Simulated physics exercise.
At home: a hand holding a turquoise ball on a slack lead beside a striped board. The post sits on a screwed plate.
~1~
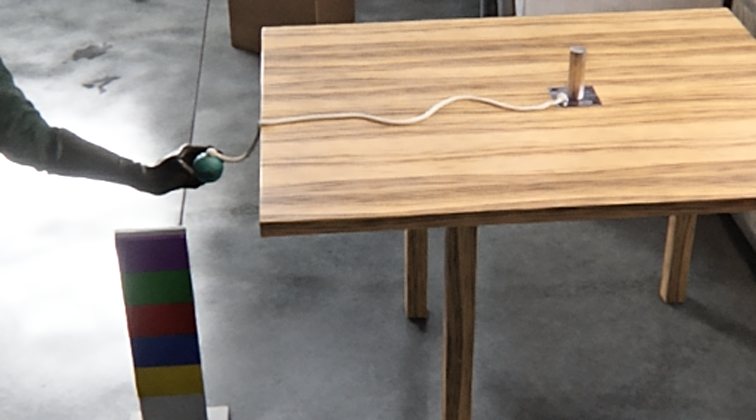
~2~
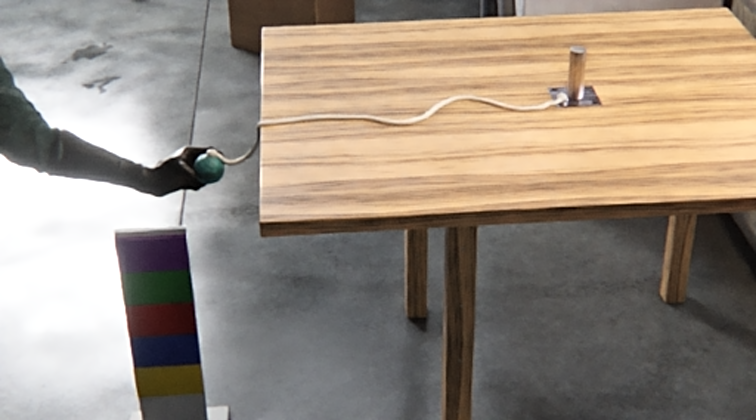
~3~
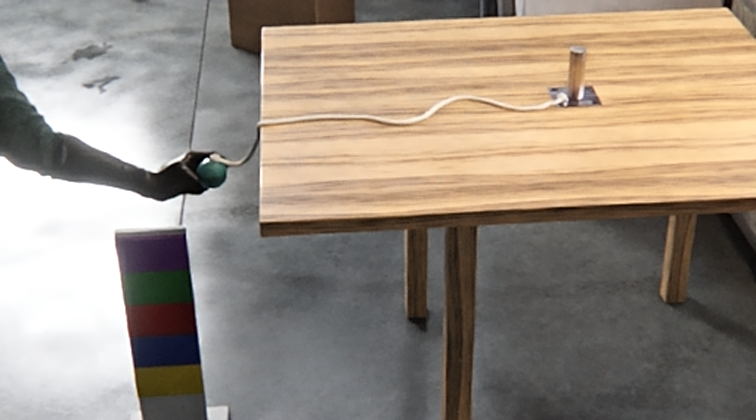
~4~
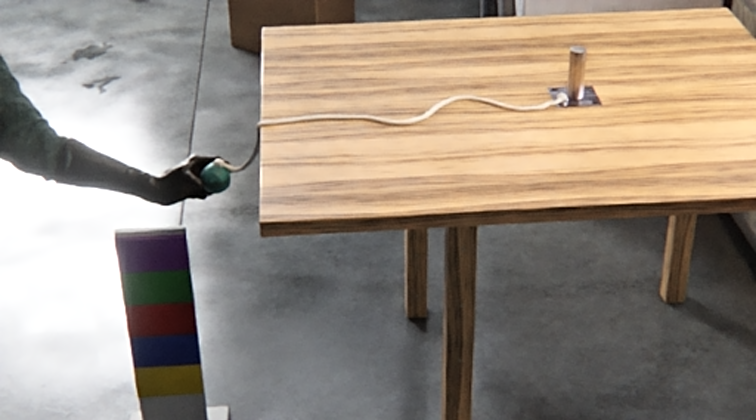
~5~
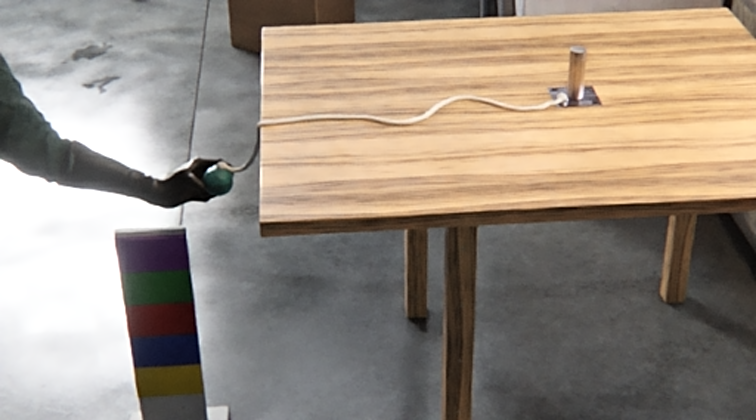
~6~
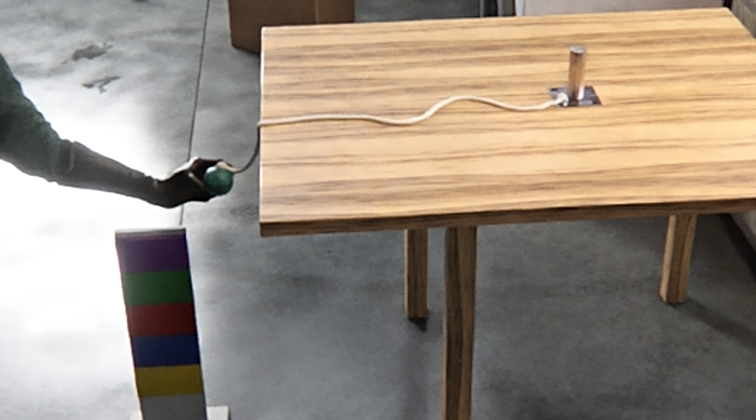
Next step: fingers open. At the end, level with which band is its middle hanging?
Level with purple.
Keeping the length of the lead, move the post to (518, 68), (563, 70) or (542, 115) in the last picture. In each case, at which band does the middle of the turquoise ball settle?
Result 1: Green. Result 2: Purple. Result 3: Green.
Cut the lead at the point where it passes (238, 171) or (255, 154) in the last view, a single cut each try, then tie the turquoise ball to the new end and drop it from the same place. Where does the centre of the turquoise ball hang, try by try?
Case by case: Roughly (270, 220), then roughly (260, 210).
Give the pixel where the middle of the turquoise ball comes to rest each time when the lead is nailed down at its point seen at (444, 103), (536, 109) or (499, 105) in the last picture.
In order: (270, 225), then (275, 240), then (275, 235).
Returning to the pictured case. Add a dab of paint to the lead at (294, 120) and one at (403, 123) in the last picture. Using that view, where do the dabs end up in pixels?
End positions: About (261, 138) and about (363, 116).
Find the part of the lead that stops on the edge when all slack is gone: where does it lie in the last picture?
Roughly (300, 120).
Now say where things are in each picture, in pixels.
The first picture shows turquoise ball (208, 168); purple (152, 256); green (156, 288); red (161, 321); blue (165, 352); yellow (169, 382).
The second picture shows turquoise ball (209, 169); lead through (541, 108) (469, 98) (416, 120) (347, 118) (268, 124).
The third picture shows turquoise ball (212, 174).
The fourth picture shows turquoise ball (216, 179); lead through (541, 108) (469, 98) (416, 120) (347, 118) (268, 124).
The fifth picture shows turquoise ball (218, 181).
The sixth picture shows turquoise ball (218, 181); lead through (541, 108) (469, 98) (416, 120) (347, 118) (268, 124).
Soon after, ball near (284, 243); level with purple.
After that, ball near (247, 248); level with purple.
In the end, ball near (275, 247); level with purple. At purple.
